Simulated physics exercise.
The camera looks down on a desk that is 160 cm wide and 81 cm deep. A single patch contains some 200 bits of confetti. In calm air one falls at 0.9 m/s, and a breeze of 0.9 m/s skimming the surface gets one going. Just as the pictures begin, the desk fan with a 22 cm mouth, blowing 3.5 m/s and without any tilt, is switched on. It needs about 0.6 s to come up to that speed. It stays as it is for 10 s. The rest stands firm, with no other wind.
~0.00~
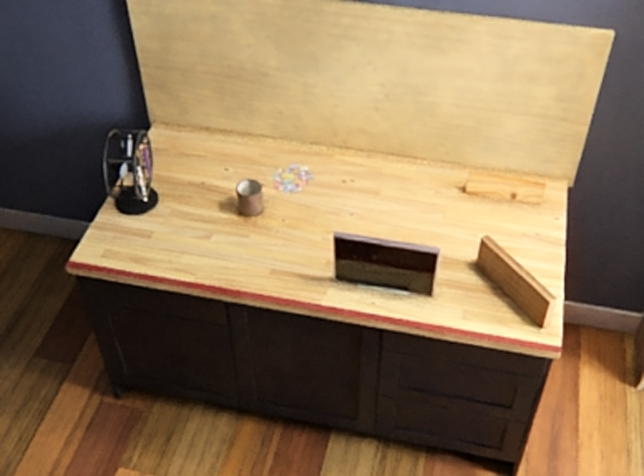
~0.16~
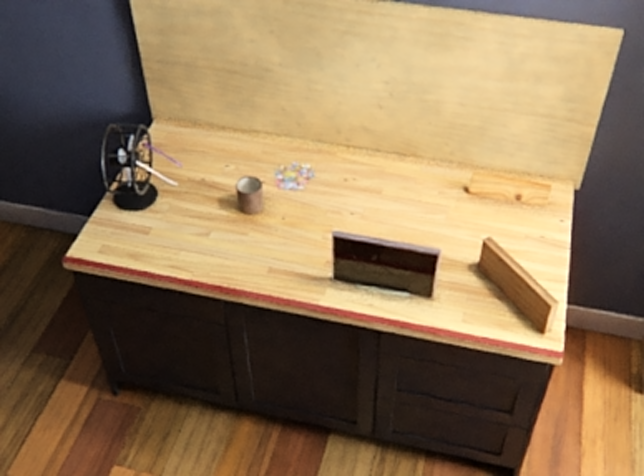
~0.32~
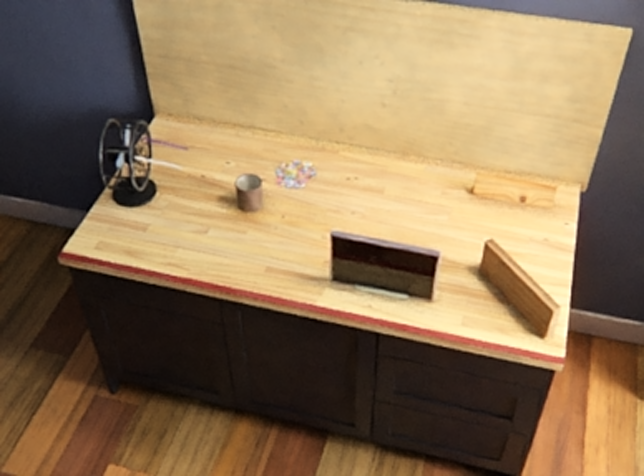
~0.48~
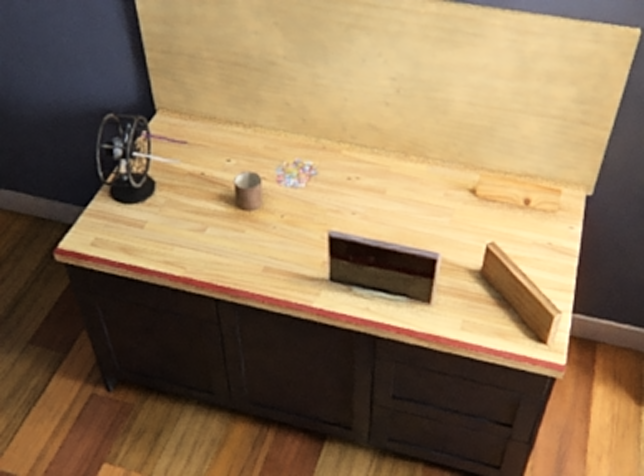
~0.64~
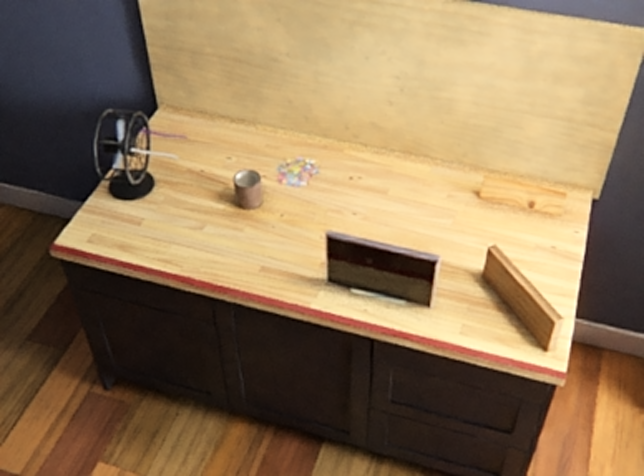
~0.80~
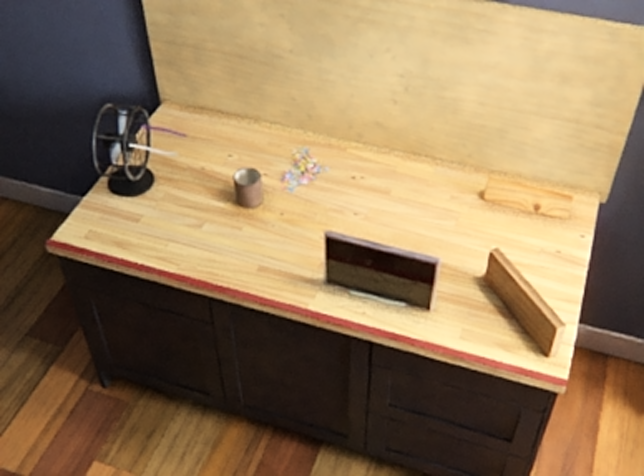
The video shows a desk with a fan, a mug, a dark upright panel and a patch of confetti; the fan runs at the left while the confetti lies still, then some pieces shift slightly rightward and spread out.
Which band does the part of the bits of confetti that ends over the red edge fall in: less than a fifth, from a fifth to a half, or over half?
It ends up beneath one fifth.
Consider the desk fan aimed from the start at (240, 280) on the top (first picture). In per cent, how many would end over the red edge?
Aimed like that, I'd expect around 0 in a hundred.
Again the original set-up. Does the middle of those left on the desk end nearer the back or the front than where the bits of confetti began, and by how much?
So it moved toward the rear end, something like 20 centimetres.
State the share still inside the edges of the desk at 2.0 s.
About 100 per cent remain.
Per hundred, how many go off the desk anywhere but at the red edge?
80 per cent.
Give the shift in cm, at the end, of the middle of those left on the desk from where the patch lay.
Distance: Approx. 45 cm.
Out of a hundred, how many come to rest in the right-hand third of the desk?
I'd put it at about 10 percent.
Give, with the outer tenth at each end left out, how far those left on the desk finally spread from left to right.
The middle group spans some 40 cm.
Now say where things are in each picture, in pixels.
The middle of the bits of confetti is near (291, 179), none has stirred yet and the mouth of the desk fan is at (129, 164), in the first frame.
The middle of the bits of confetti is near (293, 176), none has stirred yet and the red edge is centred on (297, 307), in the second frame.
The middle of the bits of confetti is near (294, 174), none has stirred yet, the top of a mug is at (249, 182) and the top of a laptop is at (385, 242), in the third frame.
The middle of the bits of confetti is near (295, 173) and none has stirred yet, in the fourth frame.
The middle of the bits of confetti is near (296, 172) and none has stirred yet, in the fifth frame.
The middle of the bits of confetti is near (302, 169), the farthest in sight from the desk fan is at (326, 169) and about 30 % have left their places, in the sixth frame.
After 2.0 s, 0 % are over the red edge; the middle of those still in play is near (422, 163); 0 % have settled or left.
After 3.2 s, 0 % are over the red edge; the middle of those still in play is near (426, 155); 30 % have settled or left.
After 5.5 s, 0 % are over the red edge; the middle of those still in play is near (417, 153); 64 % have settled or left.
After 10.0 s, at the end, 0 % are over the red edge; the middle of those still in play is near (431, 156).
